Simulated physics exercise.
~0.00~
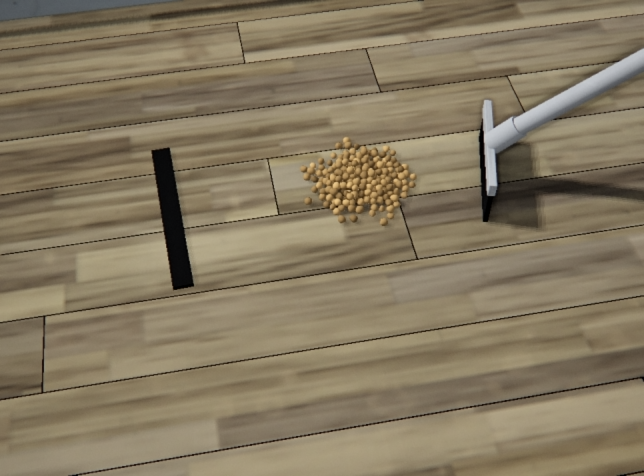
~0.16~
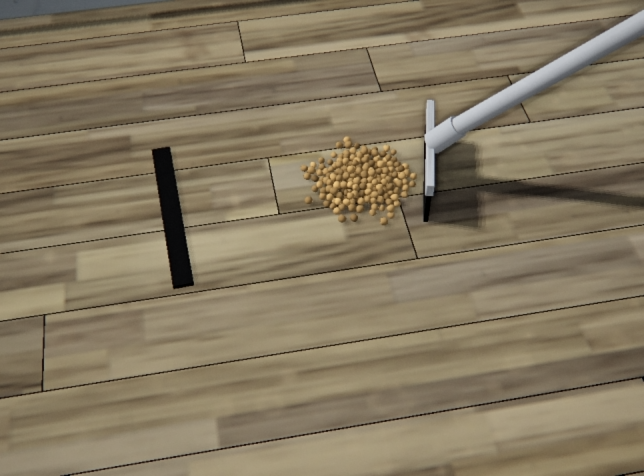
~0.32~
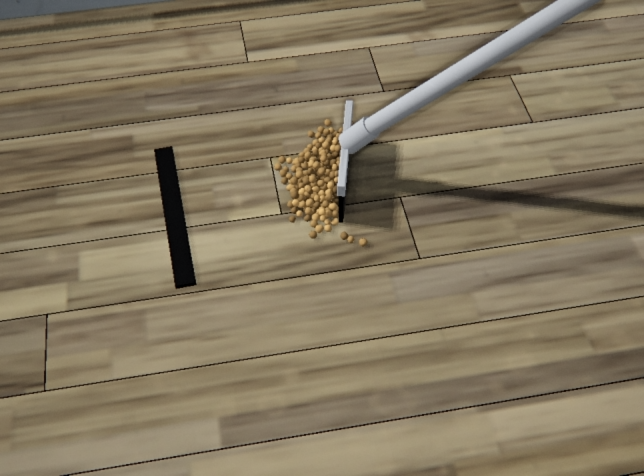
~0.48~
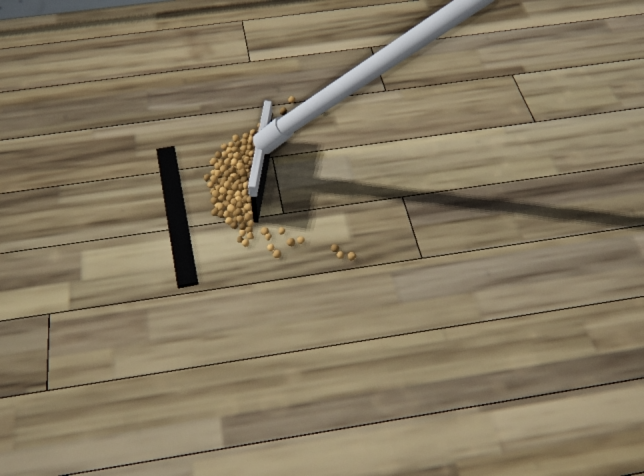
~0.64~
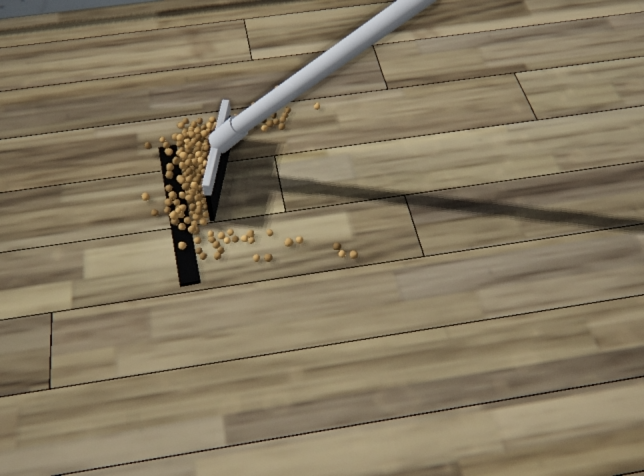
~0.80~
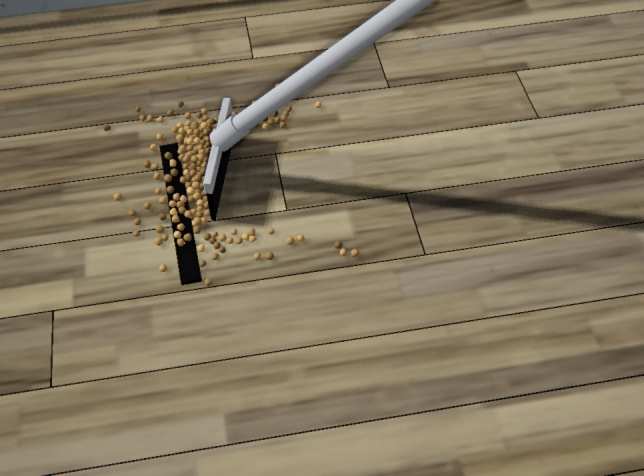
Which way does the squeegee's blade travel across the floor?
The blade travels to the left, pushing the chickpeas toward the black strip.
